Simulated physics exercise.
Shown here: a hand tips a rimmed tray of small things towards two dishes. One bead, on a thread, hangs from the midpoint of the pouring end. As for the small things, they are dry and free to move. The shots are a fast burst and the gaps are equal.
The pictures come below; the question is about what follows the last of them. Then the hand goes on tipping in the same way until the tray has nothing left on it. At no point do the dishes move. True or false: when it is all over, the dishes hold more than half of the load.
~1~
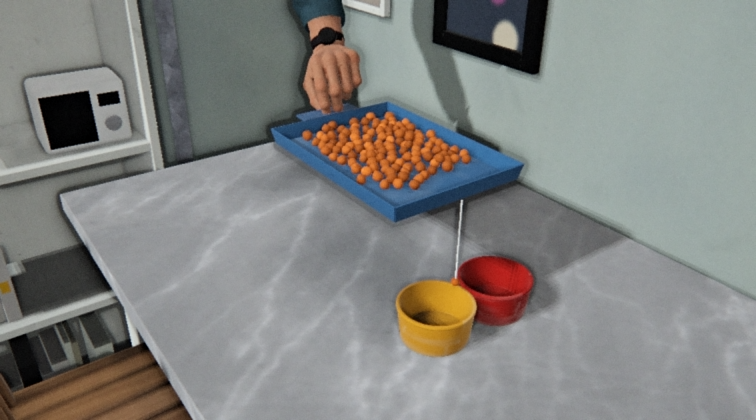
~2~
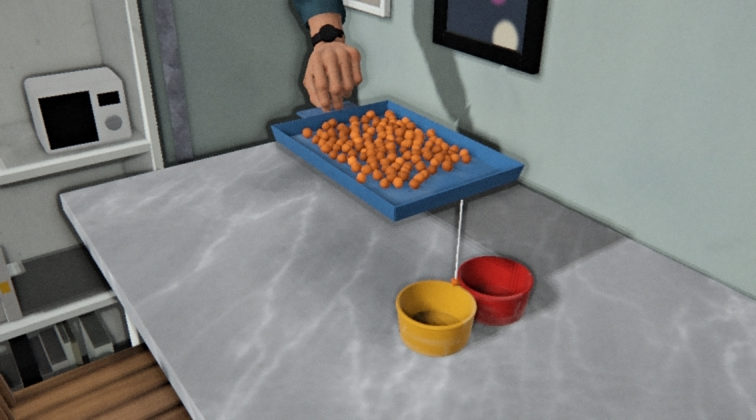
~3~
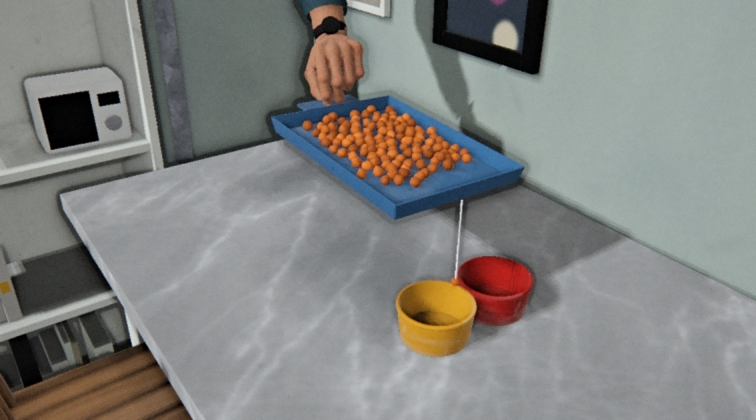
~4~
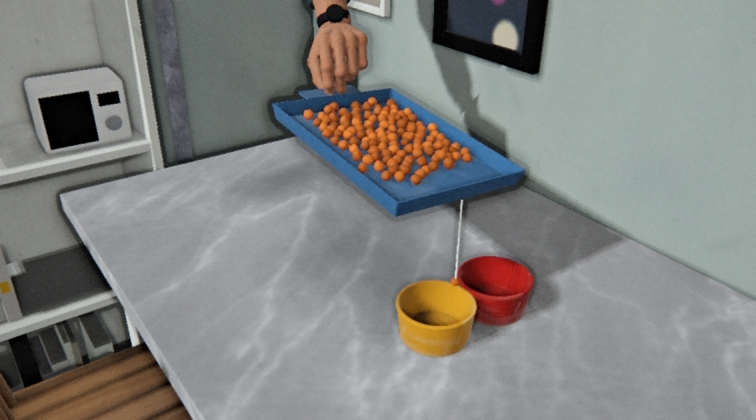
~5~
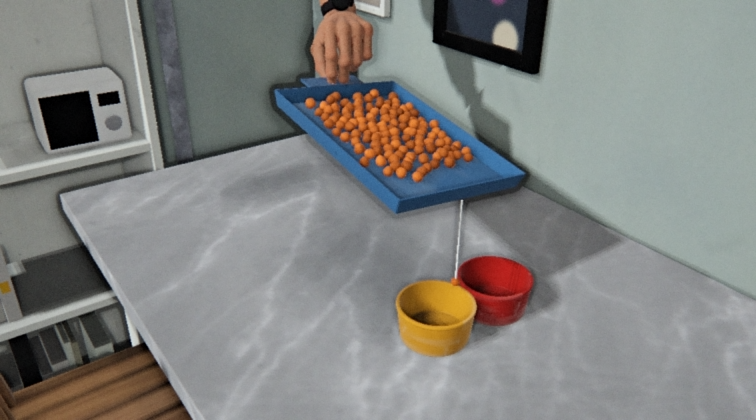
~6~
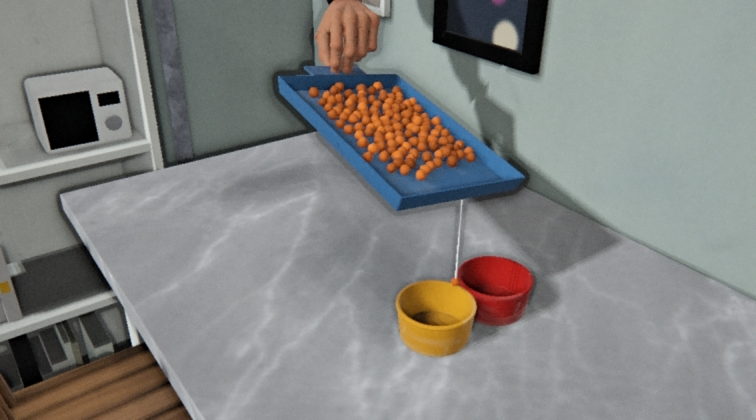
True.
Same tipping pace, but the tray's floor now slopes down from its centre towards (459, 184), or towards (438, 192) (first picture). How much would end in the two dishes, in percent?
For the first aim it is 20 in a hundred, for the second 10 in a hundred.
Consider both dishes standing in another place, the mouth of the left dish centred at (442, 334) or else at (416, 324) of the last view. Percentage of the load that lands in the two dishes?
20 %, then 10 %.
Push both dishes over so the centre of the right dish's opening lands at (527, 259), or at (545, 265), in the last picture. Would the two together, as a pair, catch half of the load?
The bulk of it, then the bulk of it.
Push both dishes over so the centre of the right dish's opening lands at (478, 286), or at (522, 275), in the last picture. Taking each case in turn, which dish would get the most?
At place one the right of the pair; at place two the right of the pair.
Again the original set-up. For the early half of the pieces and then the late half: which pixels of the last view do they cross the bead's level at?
Around (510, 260), followed by around (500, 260).
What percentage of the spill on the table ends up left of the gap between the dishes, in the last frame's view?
About 0 per cent.
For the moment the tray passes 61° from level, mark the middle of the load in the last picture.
The middle of the load sits near (475, 147).
Soon, tray tipped steeply; nearly all on the tray; a stray few in the air.
A while on, tray tipped past a quarter turn; about a quarter on the tray; about half in the right dish; a small part outside both; about a quarter in the air.
Towards the end, tray tipped past a quarter turn; most in the right dish; about a quarter outside both.
Finally, tray tipped past a quarter turn; none in the left dish; most in the right dish; about a quarter outside both.
